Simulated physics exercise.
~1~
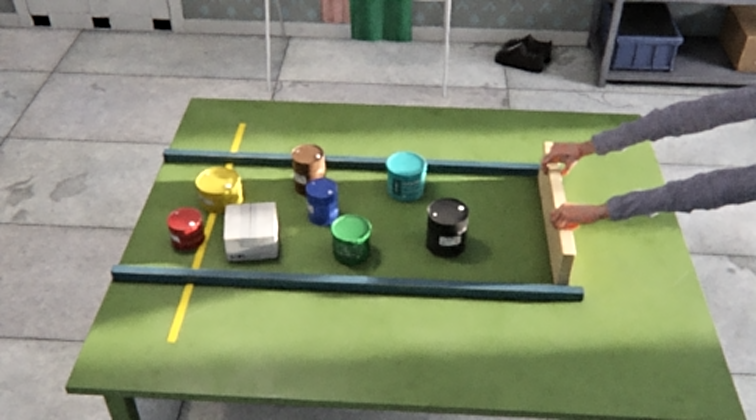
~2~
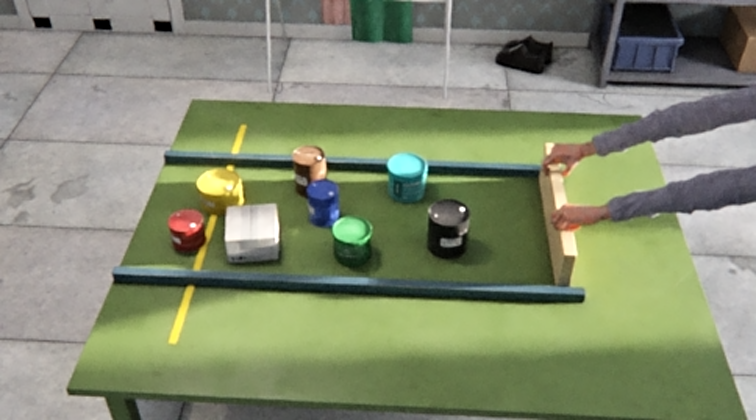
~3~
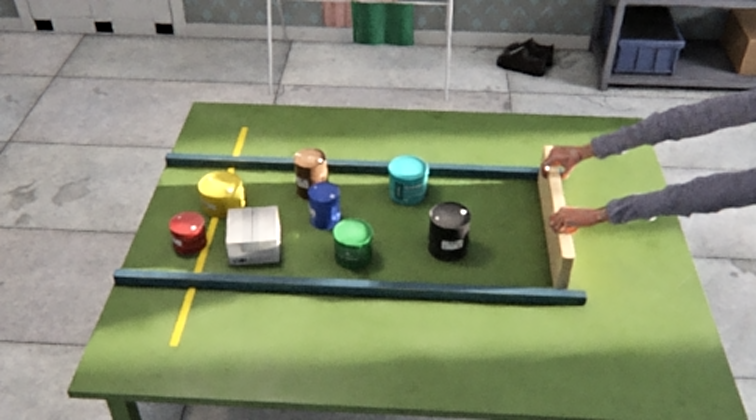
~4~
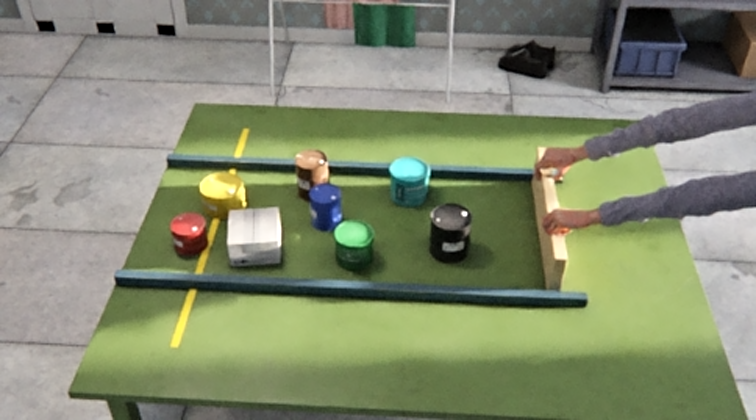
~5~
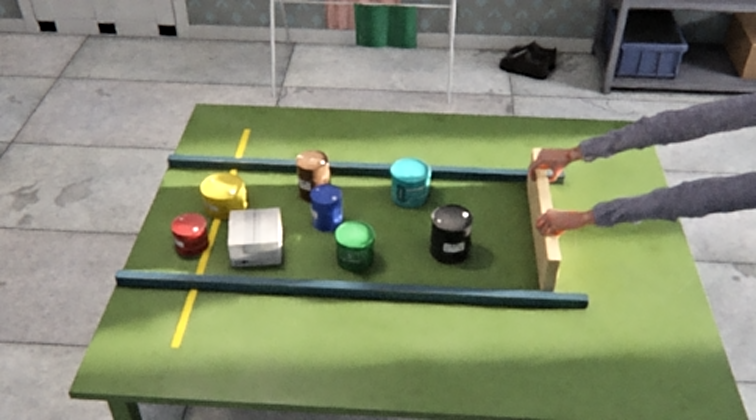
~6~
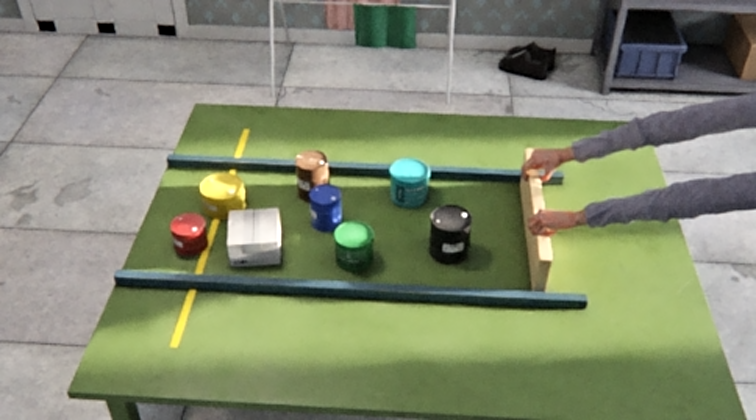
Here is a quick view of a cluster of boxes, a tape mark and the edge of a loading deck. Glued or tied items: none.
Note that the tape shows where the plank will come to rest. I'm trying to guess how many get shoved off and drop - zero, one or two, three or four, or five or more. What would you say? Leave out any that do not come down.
A single one or a pair drops off.
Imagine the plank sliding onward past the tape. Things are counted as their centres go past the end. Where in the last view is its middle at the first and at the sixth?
About (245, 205) and about (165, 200).
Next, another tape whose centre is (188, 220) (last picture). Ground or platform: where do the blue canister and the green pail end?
The blue canister stays put; the green pail stays put.
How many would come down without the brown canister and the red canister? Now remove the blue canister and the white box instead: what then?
0 and 0.
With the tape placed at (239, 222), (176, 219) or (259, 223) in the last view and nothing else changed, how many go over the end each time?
Try 1: 1; try 2: 4; try 3: 0.
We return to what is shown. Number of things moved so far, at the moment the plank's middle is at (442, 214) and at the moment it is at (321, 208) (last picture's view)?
At the first spot 1, then 6.
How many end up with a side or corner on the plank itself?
Contact count: 4.
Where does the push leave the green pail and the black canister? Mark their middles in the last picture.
Green pail at (180, 253), black canister at (188, 221).
Soon after, none off yet; red canister at rest near (190, 234); yellow canister at rest near (223, 196); white box at rest near (255, 237).
Then, none off yet; red canister moved about its own width near (162, 235); yellow canister moved a little near (210, 199); white box moved about its own width near (202, 240).
At rest, the number that fall off is one or two; fallen, red canister.
